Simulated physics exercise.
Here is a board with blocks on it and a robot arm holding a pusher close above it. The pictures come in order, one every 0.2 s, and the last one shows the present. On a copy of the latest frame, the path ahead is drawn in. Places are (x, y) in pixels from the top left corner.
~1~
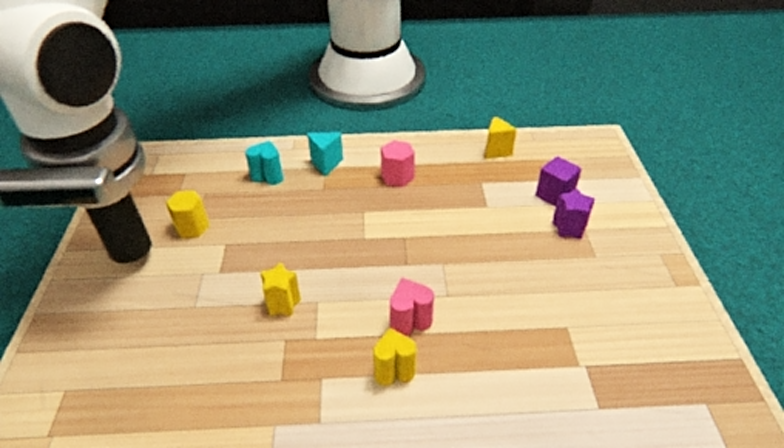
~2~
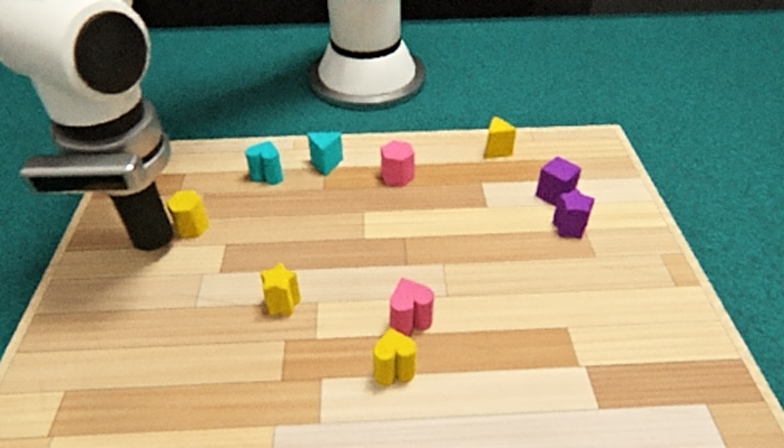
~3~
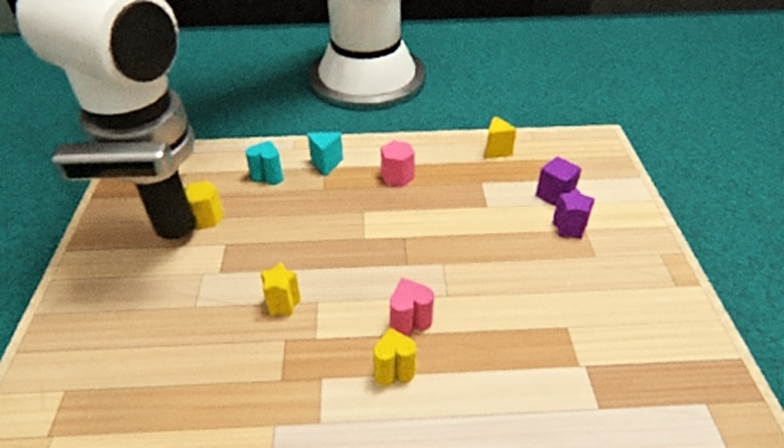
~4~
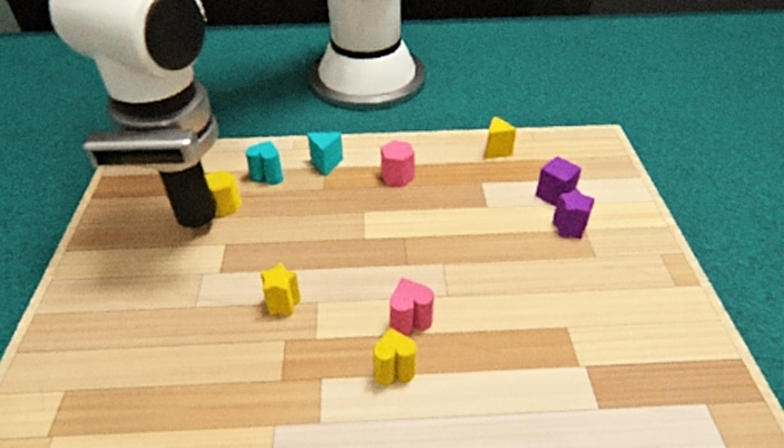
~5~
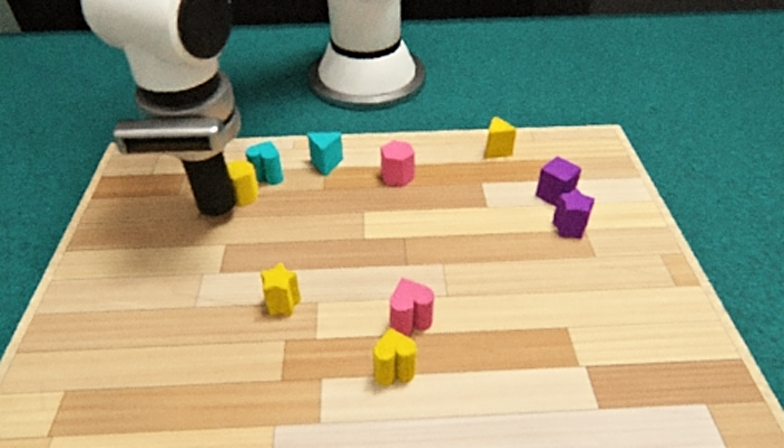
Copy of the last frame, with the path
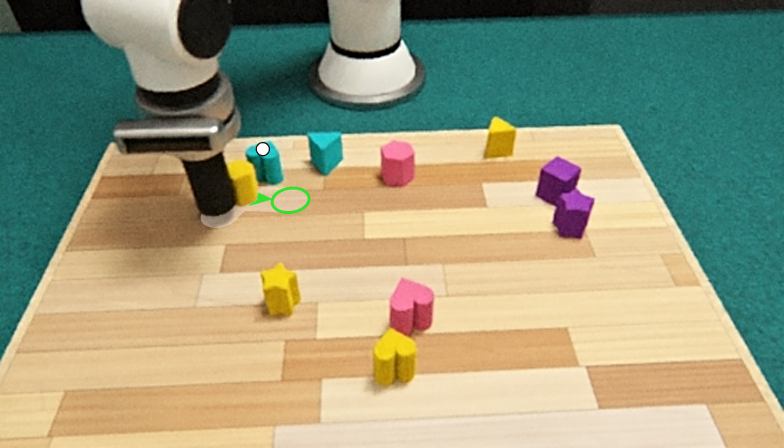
At first, a robot arm holds a black pusher at the left of a wooden board scattered with colourful blocks. The pusher moves right to the nearby yellow block, then pushes it a short way right and slightly toward the back, until it sits close beside the turquoise heart-shaped block.
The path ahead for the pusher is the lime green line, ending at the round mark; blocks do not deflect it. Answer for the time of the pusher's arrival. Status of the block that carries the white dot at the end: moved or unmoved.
The block in question is displaced by the end.
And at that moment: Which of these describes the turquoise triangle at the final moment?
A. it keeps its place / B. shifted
A (it keeps its place)
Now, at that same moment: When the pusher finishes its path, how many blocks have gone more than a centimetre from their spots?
I reckon the push displaces two of the blocks by more than 1 cm.
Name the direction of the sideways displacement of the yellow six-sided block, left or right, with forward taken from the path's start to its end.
It moves off to the left.
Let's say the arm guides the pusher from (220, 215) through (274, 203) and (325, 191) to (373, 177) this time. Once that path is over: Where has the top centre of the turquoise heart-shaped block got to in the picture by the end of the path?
Roughly at (272, 138).
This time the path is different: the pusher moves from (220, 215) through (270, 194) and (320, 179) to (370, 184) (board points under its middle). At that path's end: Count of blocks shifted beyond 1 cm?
My guess is at least three.
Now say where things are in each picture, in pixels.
The first picture shows pusher tip at (131, 249); block tops, yellow six-sided block at (183, 200); turquoise heart-shaped block at (263, 149); turquoise triangle at (324, 138).
The second picture shows pusher at (153, 237); blocks unchanged.
The third picture shows pusher at (175, 226); yellow six-sided block at (199, 190).
The fourth picture shows pusher at (196, 215); yellow six-sided block at (218, 179).
The fifth picture shows pusher at (217, 204); yellow six-sided block at (237, 168); turquoise heart-shaped block at (263, 149); turquoise triangle at (324, 138).
Path on the board, from (220, 215) by way of (239, 200) and (265, 199) to (291, 200); the dot is on the turquoise heart-shaped block.
On the path given first. Halfway along, pusher at (250, 188); yellow six-sided block at (265, 151), turned 20° anticlockwise; turquoise heart-shaped block at (280, 137).
At the end, pusher at (289, 189); yellow six-sided block at (279, 151), turned 75° anticlockwise; turquoise heart-shaped block at (283, 135); turquoise triangle in place.
